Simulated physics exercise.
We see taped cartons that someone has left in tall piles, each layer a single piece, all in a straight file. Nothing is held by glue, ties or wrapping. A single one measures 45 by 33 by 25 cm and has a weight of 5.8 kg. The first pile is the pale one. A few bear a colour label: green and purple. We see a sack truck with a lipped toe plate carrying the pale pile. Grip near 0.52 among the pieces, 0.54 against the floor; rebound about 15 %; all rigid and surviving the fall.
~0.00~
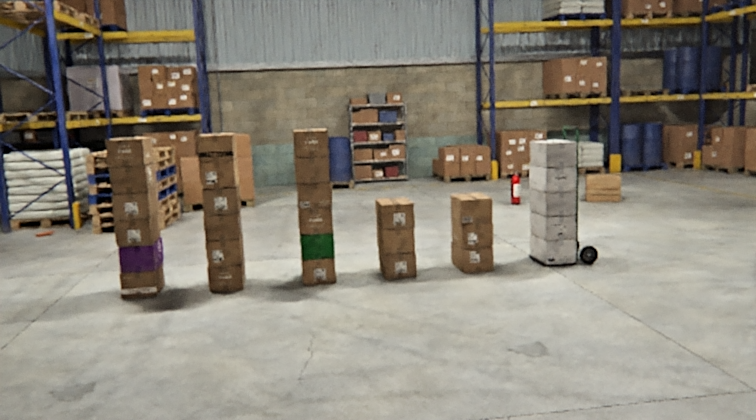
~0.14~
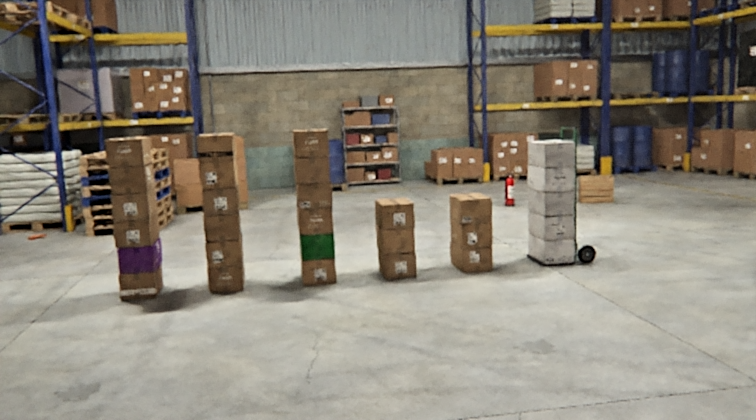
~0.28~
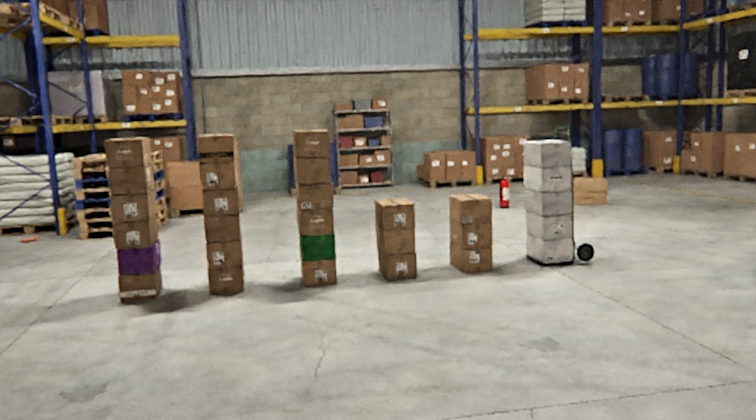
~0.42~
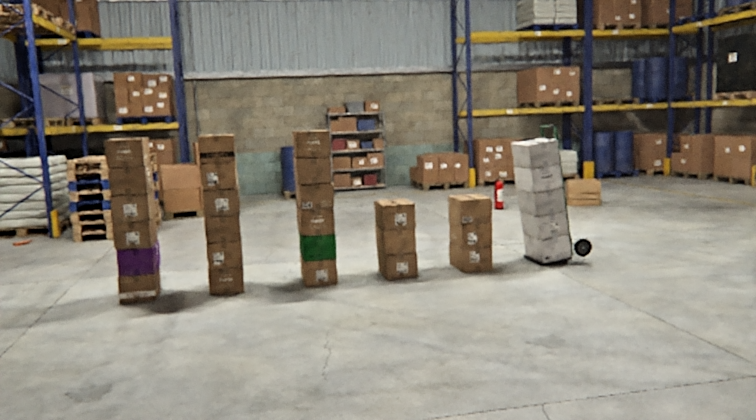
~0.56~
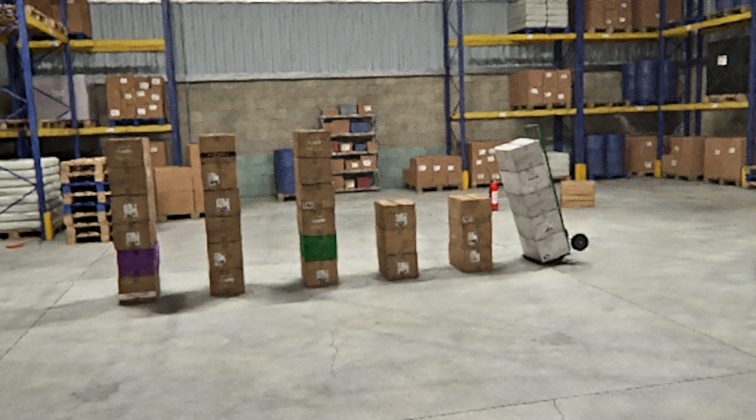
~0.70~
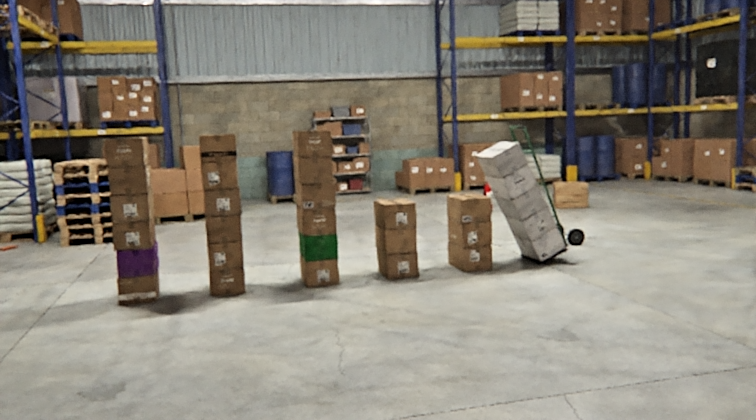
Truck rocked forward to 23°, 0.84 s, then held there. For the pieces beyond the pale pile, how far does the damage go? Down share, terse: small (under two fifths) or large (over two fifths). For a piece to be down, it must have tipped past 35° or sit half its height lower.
Small.
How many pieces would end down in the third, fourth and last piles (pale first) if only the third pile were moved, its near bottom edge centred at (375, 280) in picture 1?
The third pile ends with 0 down, the fourth with 0, the last with 0.
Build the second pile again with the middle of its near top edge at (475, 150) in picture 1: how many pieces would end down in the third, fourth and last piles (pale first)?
Down by pile: Third 3, fourth 6, last 6.
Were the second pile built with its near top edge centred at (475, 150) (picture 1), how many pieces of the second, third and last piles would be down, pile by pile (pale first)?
Second 5, third 3, last 6.
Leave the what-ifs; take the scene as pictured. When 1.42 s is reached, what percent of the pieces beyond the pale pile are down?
By then 0 %.
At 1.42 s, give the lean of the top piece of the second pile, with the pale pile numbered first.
The top piece is tilted around 20°.
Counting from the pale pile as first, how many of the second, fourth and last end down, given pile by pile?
Pieces per pile: Second: 3; fourth: 0; last: 0.
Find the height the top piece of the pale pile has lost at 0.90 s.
Roughly 20 cm lower.
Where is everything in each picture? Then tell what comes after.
In the first frame (places mark the middle of the side facing us; the camera moves round a little), truck frame (577, 155) 0° forward; green carton (318, 247); purple carton (137, 259); the rest undisturbed.
In the second frame, truck frame (575, 155) 0° forward; green carton (318, 247).
In the third frame, truck frame 2° forward; green carton (319, 248).
In the fourth frame, truck frame 8° forward, top of the pale pile leaning 7°; green carton (320, 248); the rest undisturbed.
In the fifth frame, truck frame (545, 152) 15° forward, top of the pale pile leaning 16°; green carton (321, 248); the rest undisturbed.
In the sixth frame, truck frame (533, 152) 21° forward, top of the pale pile leaning 25°; green carton (322, 248); purple carton (136, 263); the rest undisturbed.
After 0.90 s, 5 of the pale pile down; none of the 24 other cartons down, 1 disturbed.
After 1.42 s, 5 of the pale pile down; none of the 24 other cartons down, 3 disturbed.
After 2.44 s, 5 of the pale pile down; 3 of the 24 other cartons down.
At rest (3.3 s), 5 of the pale pile down; 6 of the 24 other cartons down; green carton unmoved; purple carton unmoved. That is 25 per cent. As the last picture would show them, middles, green carton near (318, 244), purple carton near (138, 259).
